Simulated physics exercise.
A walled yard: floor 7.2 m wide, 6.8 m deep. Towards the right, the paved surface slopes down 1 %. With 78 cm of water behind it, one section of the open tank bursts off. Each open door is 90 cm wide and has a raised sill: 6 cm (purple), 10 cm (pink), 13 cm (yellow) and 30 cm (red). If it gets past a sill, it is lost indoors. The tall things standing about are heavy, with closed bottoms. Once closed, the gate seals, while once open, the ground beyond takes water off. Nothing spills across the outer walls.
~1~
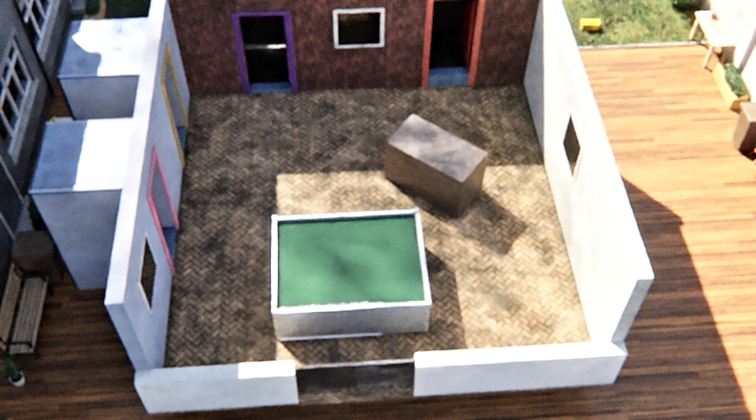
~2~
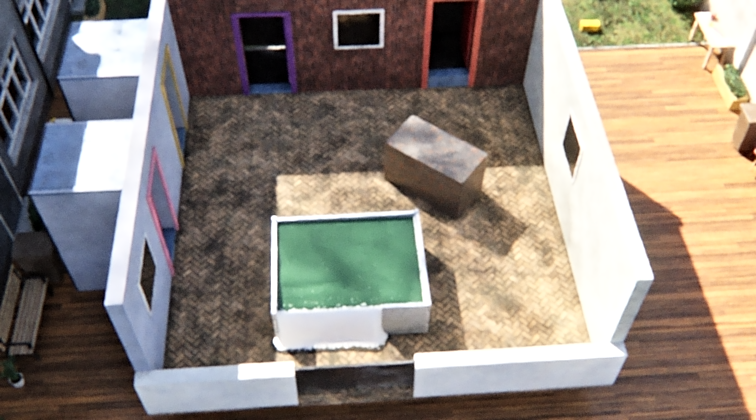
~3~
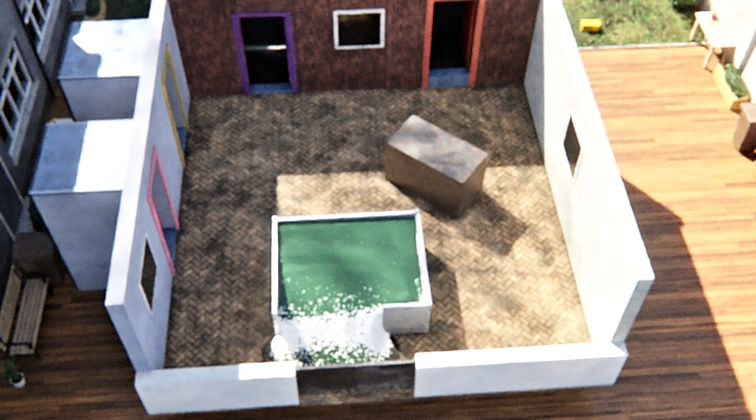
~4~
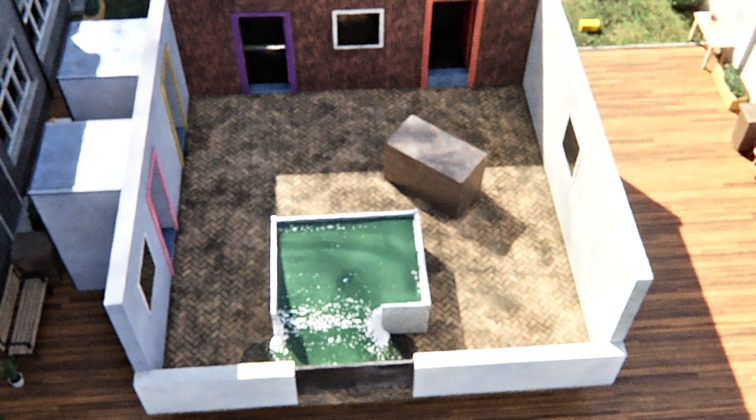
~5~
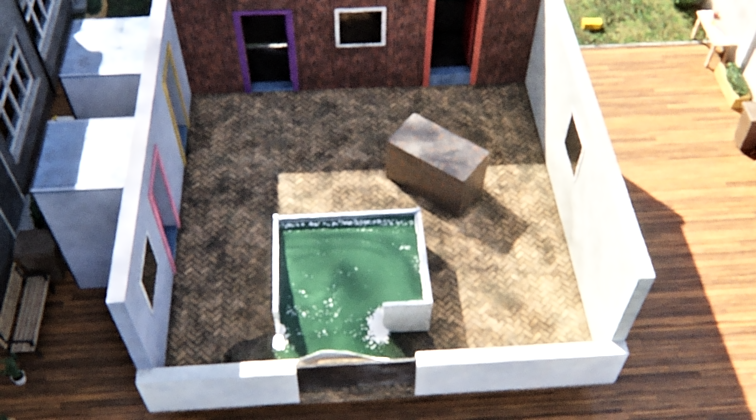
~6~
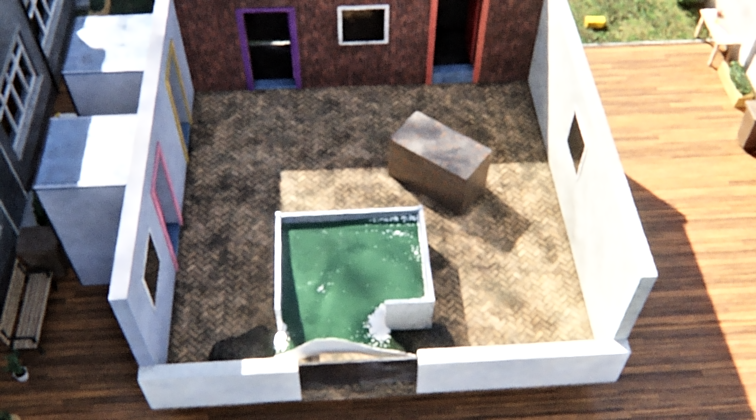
A walled paved yard with an open tank of green water, its front section bursting off and water pouring out toward the front wall.
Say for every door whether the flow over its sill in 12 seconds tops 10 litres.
At the purple door the inflow will break the limit, at the pink door the inflow will remain within the limit, at the yellow door the inflow will remain within the limit, at the red door the inflow will remain within the limit.
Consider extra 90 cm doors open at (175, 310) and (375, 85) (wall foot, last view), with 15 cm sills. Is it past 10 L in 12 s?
Well, the first is beyond the mark and the second is shy of the mark.
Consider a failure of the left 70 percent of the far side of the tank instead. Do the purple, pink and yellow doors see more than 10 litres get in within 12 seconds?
Then purple would come out on the high side, pink on the low side and yellow on the high side.
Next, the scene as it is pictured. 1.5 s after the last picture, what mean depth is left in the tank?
The mean depth is around 35 cm.
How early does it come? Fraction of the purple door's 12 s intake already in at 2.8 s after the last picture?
Around 0 percent.
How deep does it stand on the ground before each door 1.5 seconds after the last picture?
Door by door, in cm: Purple reads 0, pink reads 10, yellow reads 0, red reads 0.
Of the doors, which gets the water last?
Last: Red.
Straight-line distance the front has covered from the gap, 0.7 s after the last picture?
About 4.4 m.
Then, 0.7 s after the last picture water covers 20 % of the floor and is deepest (58 cm) near (332, 376); purple door not reached, pink door not reached, yellow door not reached, red door not reached.
Then, 1.5 s after the last picture water covers 30 % of the floor and is deepest (48 cm) near (176, 384); purple door not reached, pink door 10 cm at the sill, 0 L in, yellow door not reached, red door not reached.
Then, 2.8 s after the last picture water covers 60 % of the floor and is deepest (28 cm) near (352, 336); purple door not reached, pink door 9 cm at the sill, 0 L in, yellow door 4 cm at the sill, 0 L in, red door not reached.
Then, 6.3 s after the last picture water covers 95 % of the floor and is deepest (17 cm) near (503, 111); purple door 11 cm at the sill, 66 L in, pink door 6 cm at the sill, 1 L in, yellow door 3 cm at the sill, 0 L in, red door 15 cm at the sill, 0 L in.
Then, 11.3 s after the last picture water covers 100 % of the floor and is deepest (16 cm) near (522, 86); purple door 5 cm at the sill, 95 L in, pink door 3 cm at the sill, 1 L in, yellow door 4 cm at the sill, 0 L in, red door 13 cm at the sill, 0 L in.
